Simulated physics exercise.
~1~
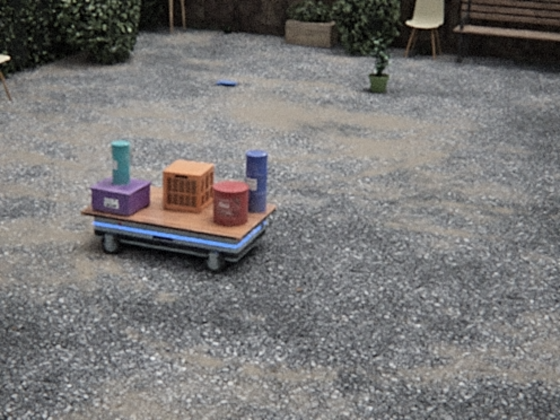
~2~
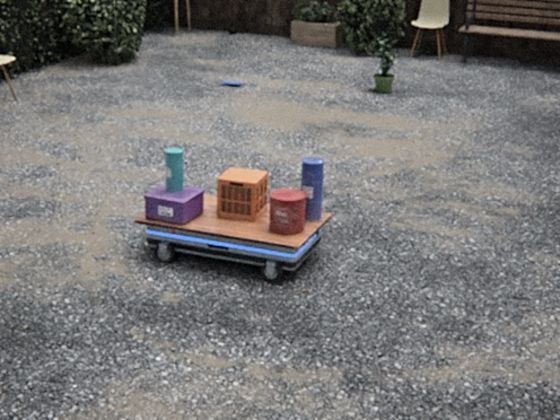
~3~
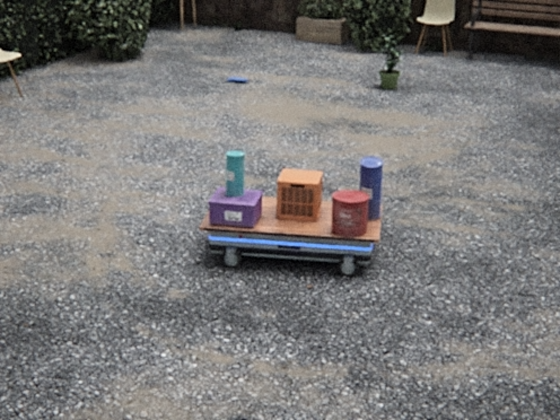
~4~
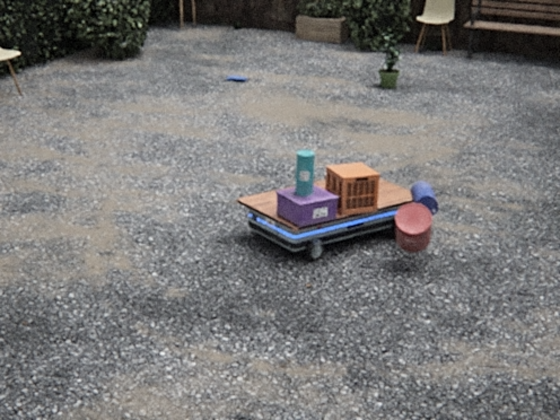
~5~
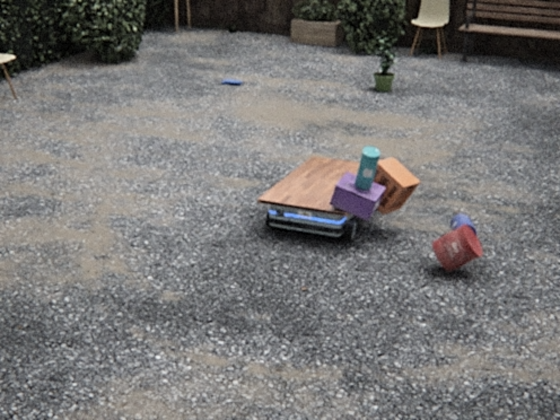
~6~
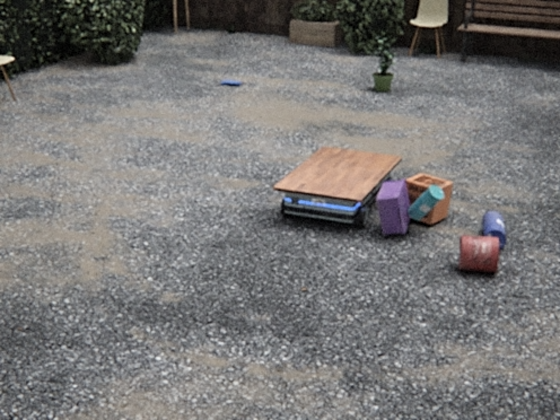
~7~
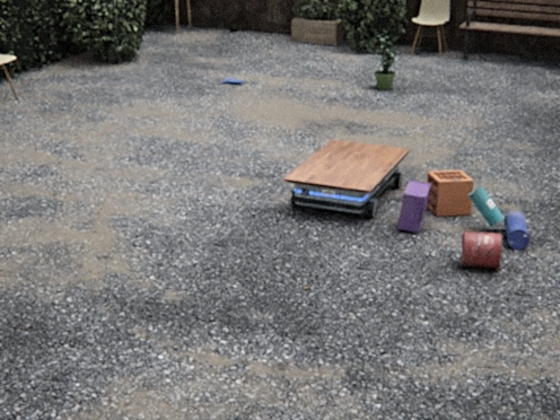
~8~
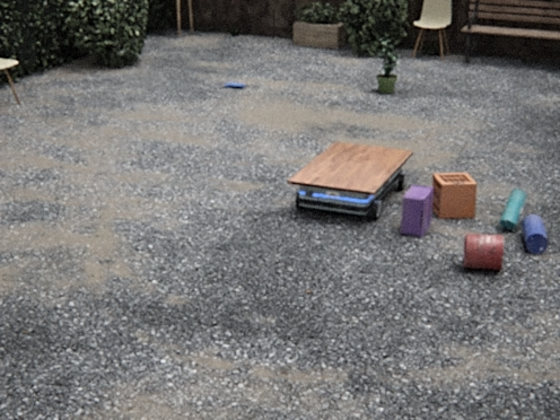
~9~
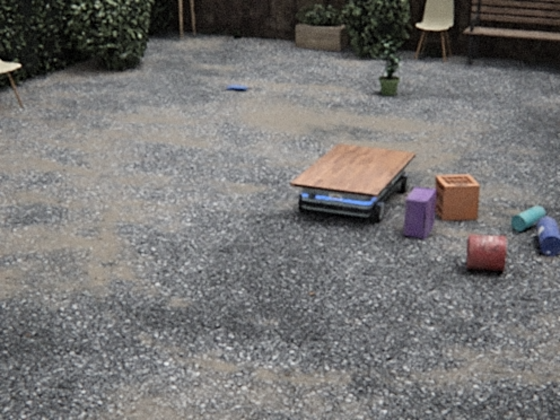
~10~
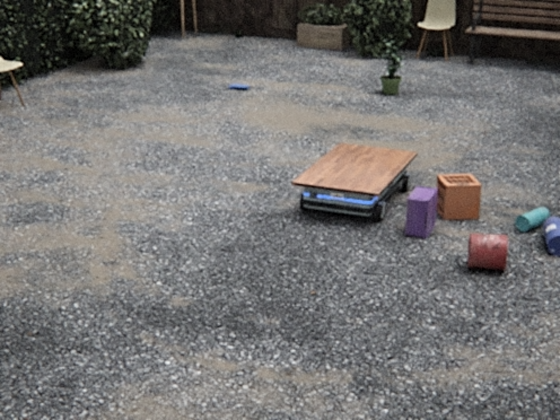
Flat cart rolling right across gravel and turning away, spilling its canisters, pail, crate and purple box onto the ground beside it.
